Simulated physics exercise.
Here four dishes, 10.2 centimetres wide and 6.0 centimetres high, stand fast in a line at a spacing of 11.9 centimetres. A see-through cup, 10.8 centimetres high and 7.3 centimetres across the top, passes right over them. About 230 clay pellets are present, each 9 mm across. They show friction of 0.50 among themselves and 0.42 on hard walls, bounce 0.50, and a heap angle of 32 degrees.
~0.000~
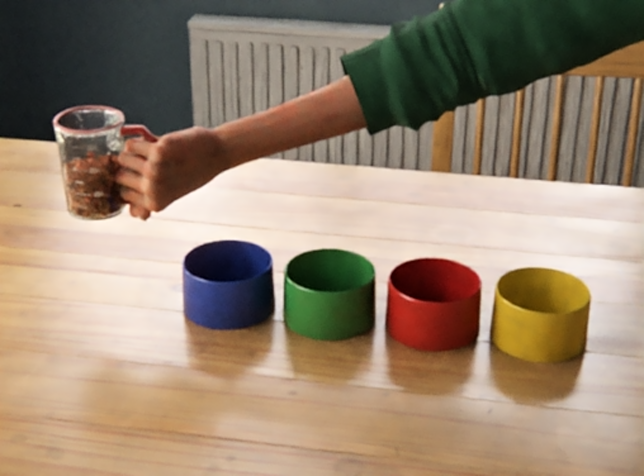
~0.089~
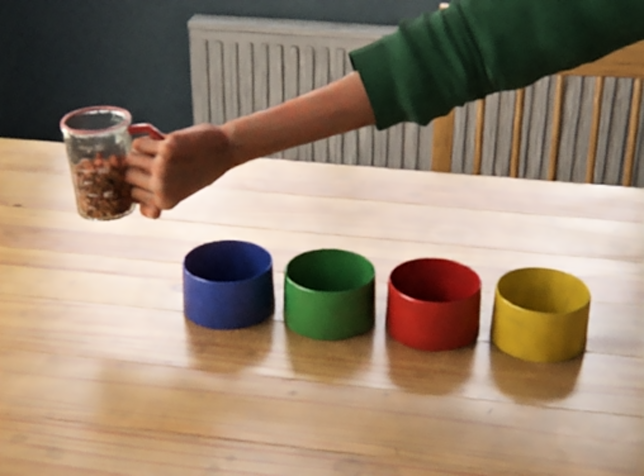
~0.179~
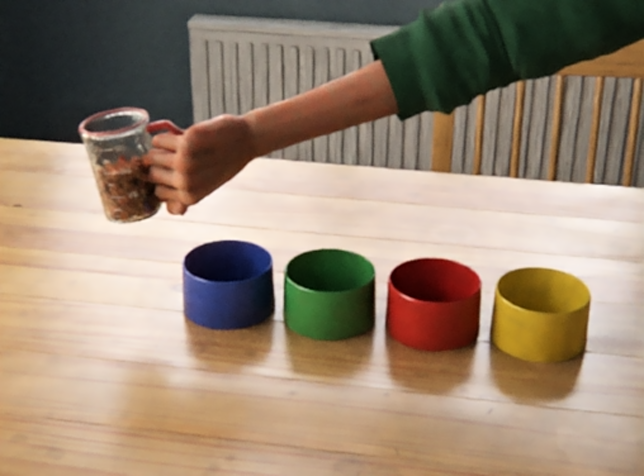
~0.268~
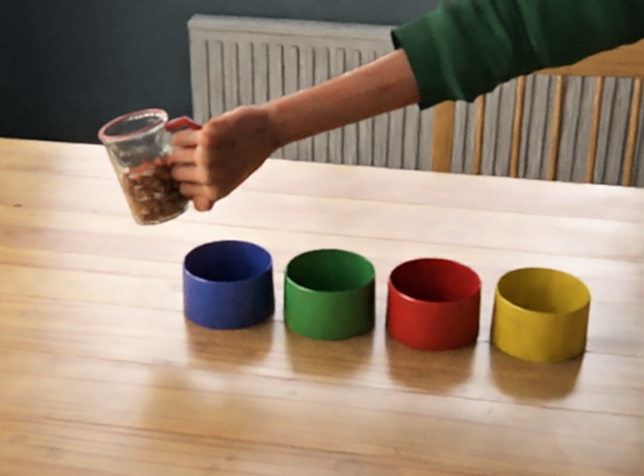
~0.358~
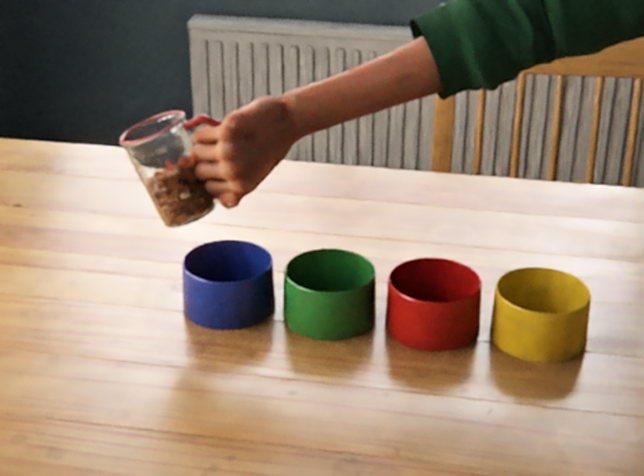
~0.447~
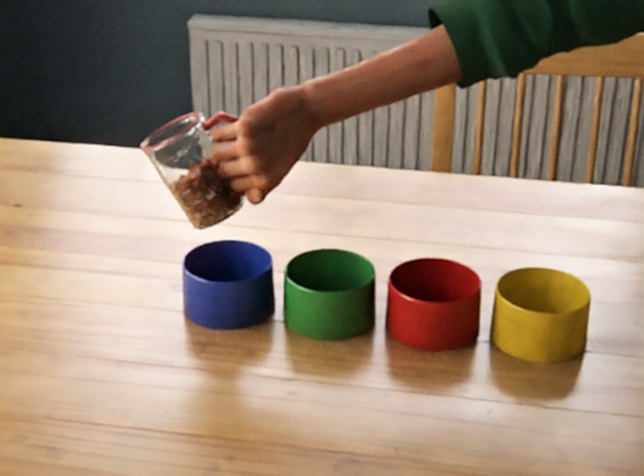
At a wooden table with blue, green, red and yellow dishes in a row, a green-sleeved arm holds a clear cup of small brown pieces, moving it rightward from the left while gradually tilting its rim to the left.
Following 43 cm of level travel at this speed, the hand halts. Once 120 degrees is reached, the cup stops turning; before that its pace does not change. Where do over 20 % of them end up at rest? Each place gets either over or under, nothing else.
Here is the list: Red over, blue under, green under, yellow under, counter under.
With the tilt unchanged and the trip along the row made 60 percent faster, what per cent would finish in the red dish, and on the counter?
Shares: Red 100, counter 0.
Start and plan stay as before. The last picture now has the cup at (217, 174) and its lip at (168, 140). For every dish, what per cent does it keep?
Dish by dish: Red 90 percent, blue 0 percent, green 0 percent, yellow 0 percent.
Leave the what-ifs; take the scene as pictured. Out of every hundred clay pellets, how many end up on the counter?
5 %.
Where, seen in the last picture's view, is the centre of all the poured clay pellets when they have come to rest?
About (421, 310).
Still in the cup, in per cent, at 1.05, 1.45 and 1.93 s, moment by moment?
One after the other: 100, 100, 30 in a hundred.
After 1.05 s, tilt 71 degrees; cup holds 100 %.
Then, at 1.45 s, tilt 100 degrees; cup holds 100 %.
Then, at 1.93 s, tilt 120 degrees; cup holds 30 %, red 60 %.
At rest (2.7 s), red 90 %, blue 0 %, green 0 %, yellow 0 %, counter 5 %.
